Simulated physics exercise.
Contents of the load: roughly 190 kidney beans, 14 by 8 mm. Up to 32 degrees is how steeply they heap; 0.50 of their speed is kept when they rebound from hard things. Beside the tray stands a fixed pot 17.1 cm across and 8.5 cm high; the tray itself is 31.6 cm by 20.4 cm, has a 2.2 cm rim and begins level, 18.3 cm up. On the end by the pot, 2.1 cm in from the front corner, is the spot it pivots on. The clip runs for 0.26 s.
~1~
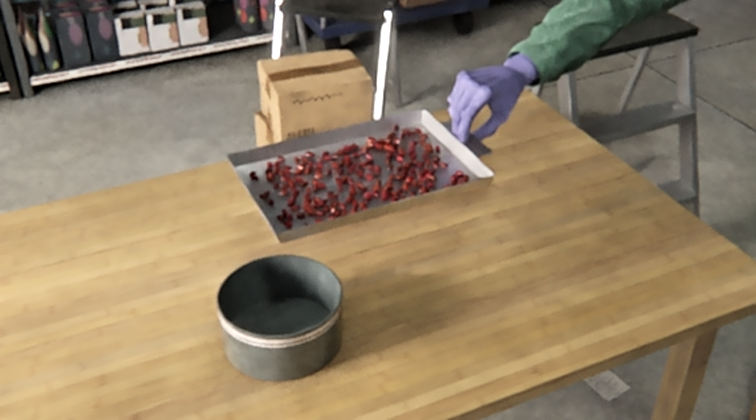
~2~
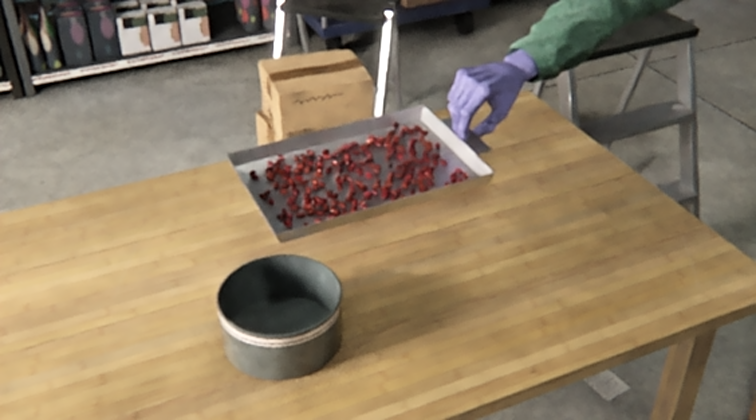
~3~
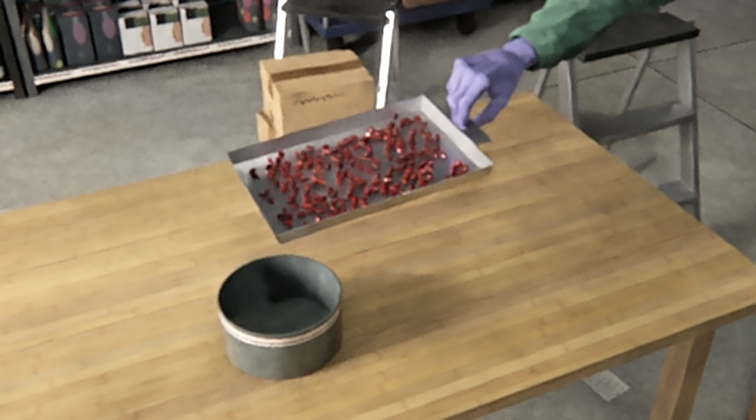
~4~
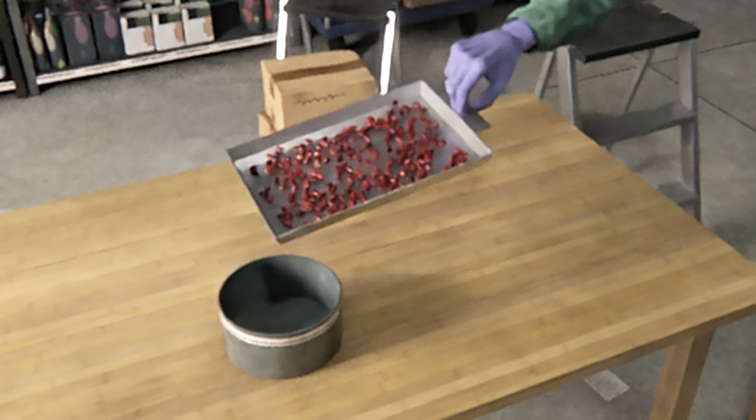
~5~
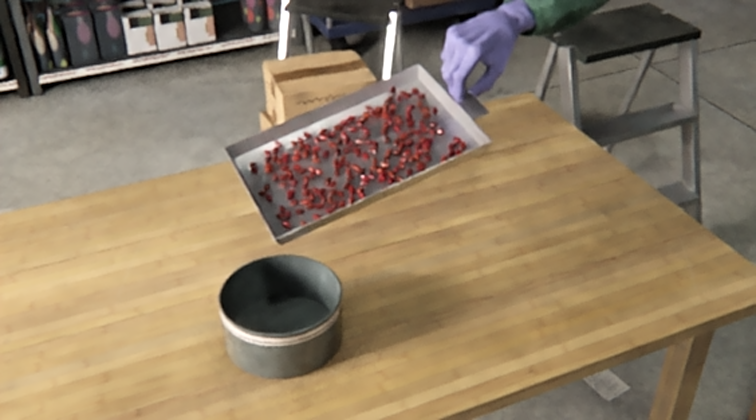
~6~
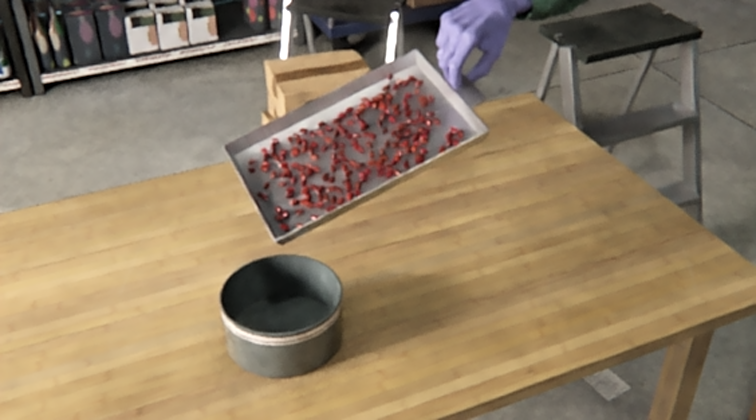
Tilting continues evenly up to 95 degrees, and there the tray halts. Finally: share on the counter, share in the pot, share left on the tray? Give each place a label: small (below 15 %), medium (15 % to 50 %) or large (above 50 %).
Shares by place: Counter medium, pot large, tray small.
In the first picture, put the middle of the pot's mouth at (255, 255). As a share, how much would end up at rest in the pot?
Roughly 0 percent would end up there.
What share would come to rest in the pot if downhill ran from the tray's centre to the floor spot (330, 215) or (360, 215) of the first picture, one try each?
About 80 per cent on the first try and 55 per cent on the second.
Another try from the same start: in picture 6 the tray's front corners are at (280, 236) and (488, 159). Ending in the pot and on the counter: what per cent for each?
You'd end with pot at 75 and counter at 25.
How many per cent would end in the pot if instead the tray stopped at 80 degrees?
Pot share: About 75 per cent.
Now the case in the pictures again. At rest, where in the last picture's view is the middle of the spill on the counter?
It comes to rest with its centre close to (173, 411).
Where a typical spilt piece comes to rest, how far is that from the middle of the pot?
Close to 26 cm, give or take.
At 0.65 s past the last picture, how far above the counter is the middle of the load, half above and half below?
I'd put it near 12 cm.
Then, 0.39 s after the last picture, tilt 55 degrees; the tray holds 100 %, the pot 0 %.
Then, 0.65 s after the last picture, tilt 80 degrees; the tray holds 35 %, the pot 25 %.
Then, 1.02 s after the last picture, tilt 95 degrees; the tray holds 0 %, the pot 70 %.
In the end, counter 30 %, pot 70 %, tray 0 %.
